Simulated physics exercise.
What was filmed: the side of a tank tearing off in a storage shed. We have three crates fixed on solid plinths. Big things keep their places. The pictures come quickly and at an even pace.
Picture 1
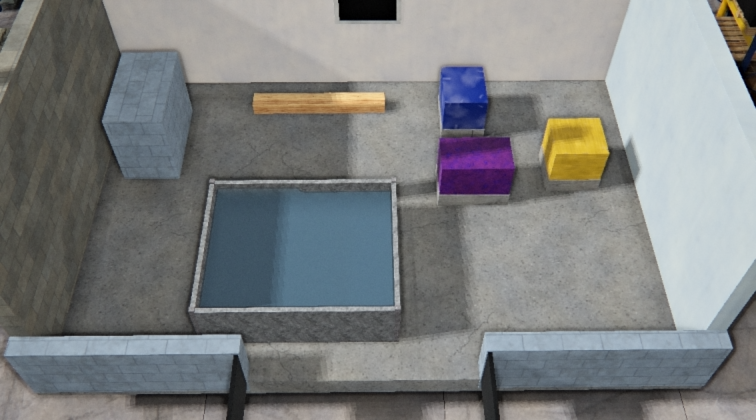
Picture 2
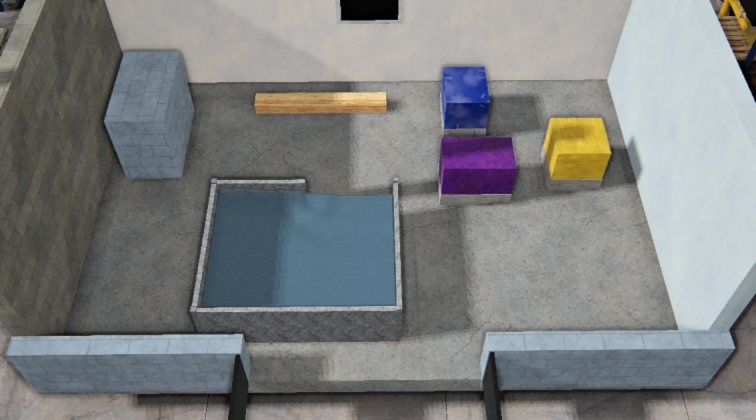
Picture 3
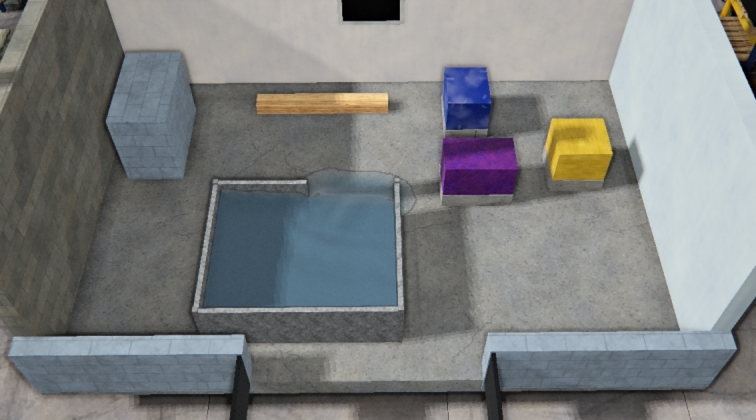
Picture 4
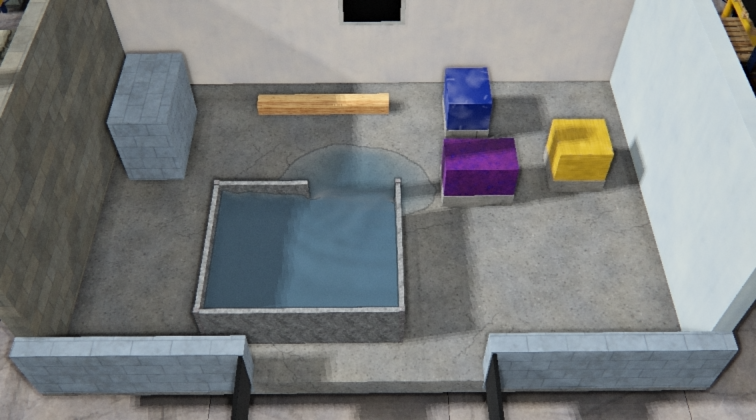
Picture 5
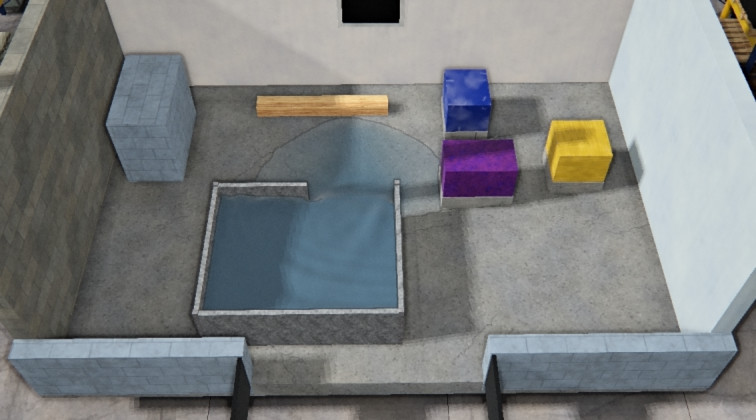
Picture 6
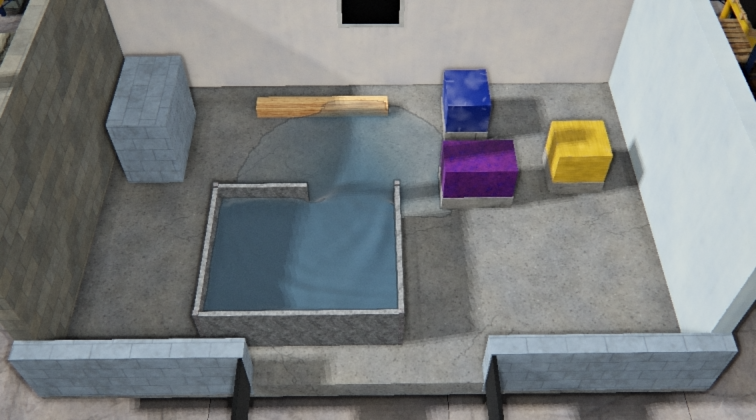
The footage shows a walled yard with a water-filled tank, a wooden beam and coloured blocks; part of the tank's far side opens, and water pours through the gap, spreading across the floor to the beam and purple block.
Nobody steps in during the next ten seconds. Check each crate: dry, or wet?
Checked: Purple crate dry, yellow crate dry, blue crate wet.
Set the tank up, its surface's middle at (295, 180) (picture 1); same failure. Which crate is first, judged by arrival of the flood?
The one in blue.
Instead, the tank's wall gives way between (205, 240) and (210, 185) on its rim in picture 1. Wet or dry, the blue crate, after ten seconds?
My reading: The blue crate keeps dry.
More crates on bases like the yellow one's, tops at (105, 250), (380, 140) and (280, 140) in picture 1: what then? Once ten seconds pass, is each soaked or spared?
Well, the first one is never reached, the second goes wet, and the third goes wet.
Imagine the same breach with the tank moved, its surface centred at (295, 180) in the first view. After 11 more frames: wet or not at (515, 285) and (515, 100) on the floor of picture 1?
Taking them in turn, left unwetted, then drenched.
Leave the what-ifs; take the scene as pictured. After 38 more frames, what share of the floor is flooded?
Estimated share: Around 85 %.
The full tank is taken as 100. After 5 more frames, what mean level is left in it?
70 per cent or thereabouts.
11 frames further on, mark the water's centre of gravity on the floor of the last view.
I'd put my finger on (342, 214).
A moment on, water covers 25 % of the floor; the purple crate water round its plinth, the yellow crate not reached, the blue crate water round its plinth.
Next, water covers 40 % of the floor; the purple crate water round its plinth, the yellow crate water round its plinth, the blue crate water round its plinth.
Then, water covers 55 % of the floor; the purple crate water round its plinth, the yellow crate water round its plinth, the blue crate water round its plinth.
Later, water covers 85 % of the floor; the purple crate water round its plinth, the yellow crate water round its plinth, the blue crate water round its plinth.
In the end, water covers 95 % of the floor; the purple crate stayed above the water, the yellow crate stayed above the water, the blue crate was topped.
